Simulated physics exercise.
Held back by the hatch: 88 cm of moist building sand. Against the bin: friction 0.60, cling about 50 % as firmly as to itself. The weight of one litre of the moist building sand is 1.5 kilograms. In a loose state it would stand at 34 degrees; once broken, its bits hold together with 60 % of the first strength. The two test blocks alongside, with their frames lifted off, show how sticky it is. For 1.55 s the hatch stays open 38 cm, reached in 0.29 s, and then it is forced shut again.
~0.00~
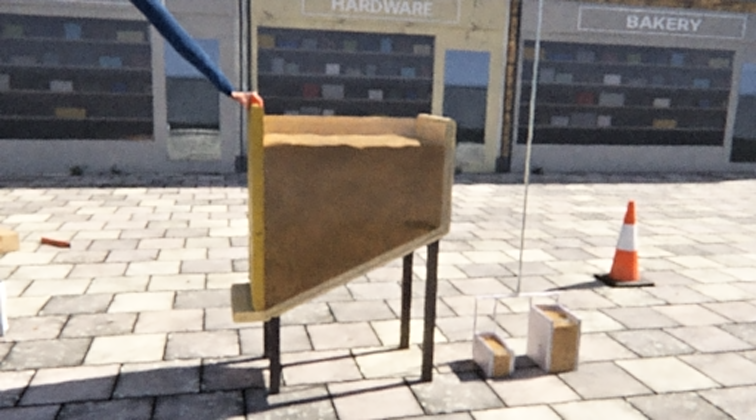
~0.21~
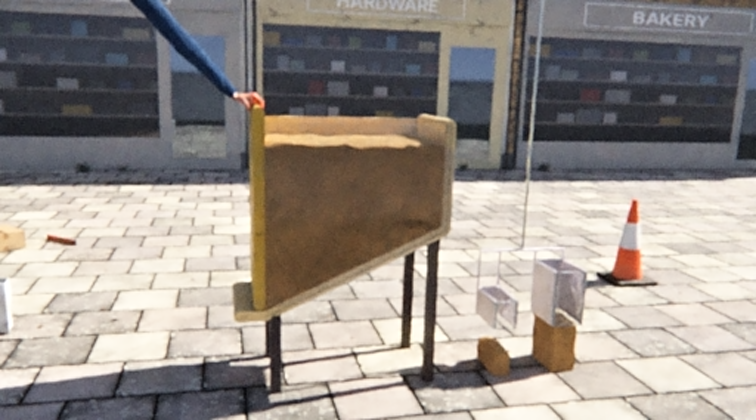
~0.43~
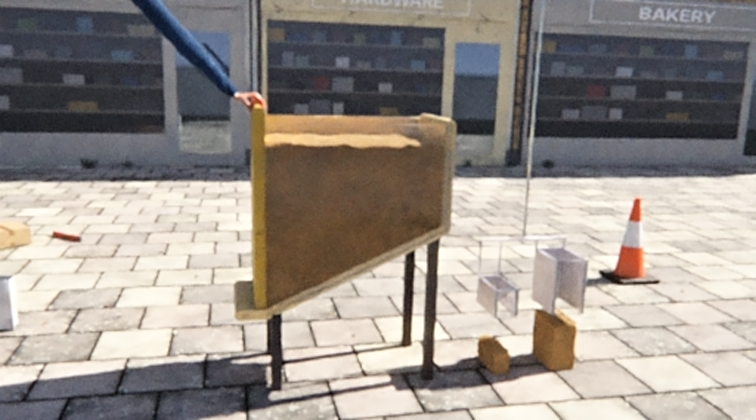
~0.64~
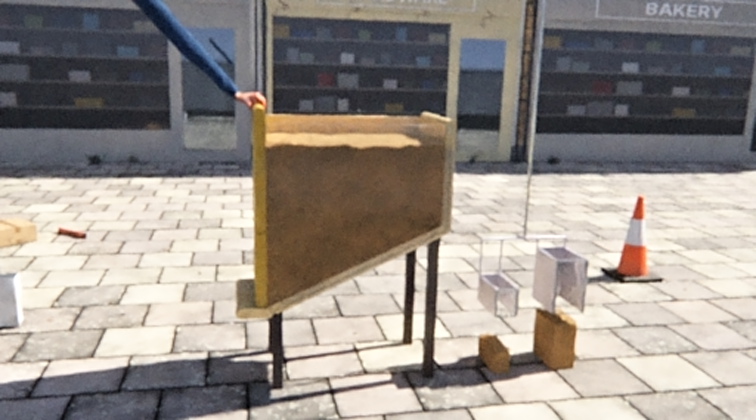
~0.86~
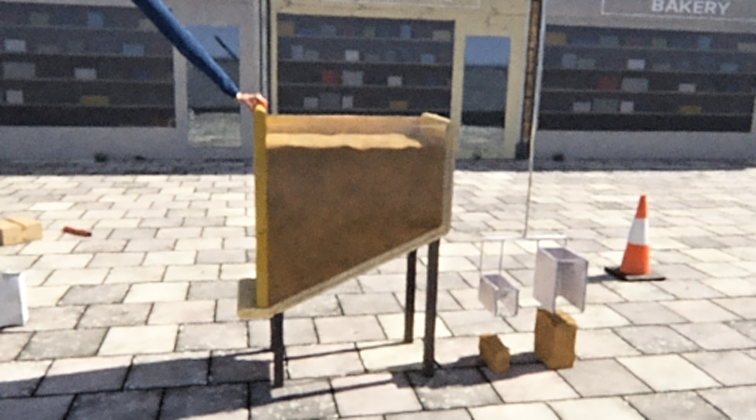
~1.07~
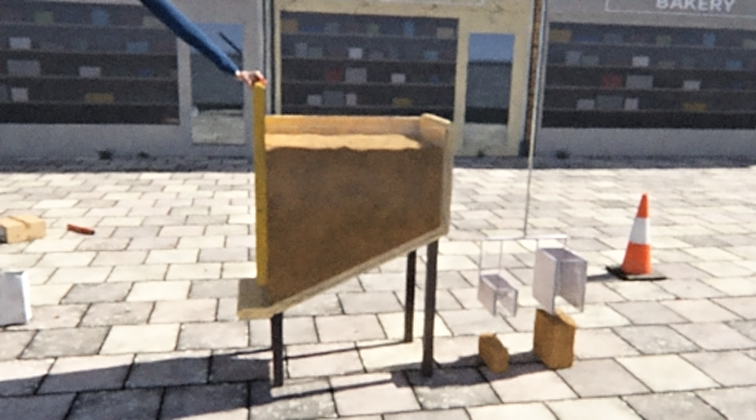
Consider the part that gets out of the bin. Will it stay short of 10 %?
Yes, it ends below 10 %.
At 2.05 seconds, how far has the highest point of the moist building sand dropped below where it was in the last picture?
0 cm.
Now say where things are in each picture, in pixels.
Top of the hatch at (258, 112), not yet moved; crest of the moist building sand at (385, 144); block heights 14 cm, 29 cm (left to right), in the first frame.
Top of the hatch at (259, 113), not yet moved; crest of the moist building sand at (386, 145); block heights 14 cm, 29 cm (left to right), in the second frame.
Top of the hatch at (259, 113), not yet moved; crest of the moist building sand at (386, 145); block heights 14 cm, 29 cm (left to right), in the third frame.
Top of the hatch at (260, 113), not yet moved; crest of the moist building sand at (386, 145); block heights 14 cm, 29 cm (left to right), in the fourth frame.
Top of the hatch at (260, 115), not yet moved; crest of the moist building sand at (386, 146); block heights 14 cm, 29 cm (left to right), in the fifth frame.
Top of the hatch at (259, 91), moved 13 cm; crest of the moist building sand at (385, 147); block heights 14 cm, 29 cm (left to right), in the sixth frame.
After 1.52 s, the hatch is 38 cm open and 0 % is out.
After 2.05 s, the hatch is 38 cm open and 0 % is out.
After 2.58 s, the hatch is 38 cm open and 0 % is out.
After 3.11 s, the hatch is 9.3 cm open and 0 % is out.
After 3.69 s, the hatch is shut and 1 % is out.
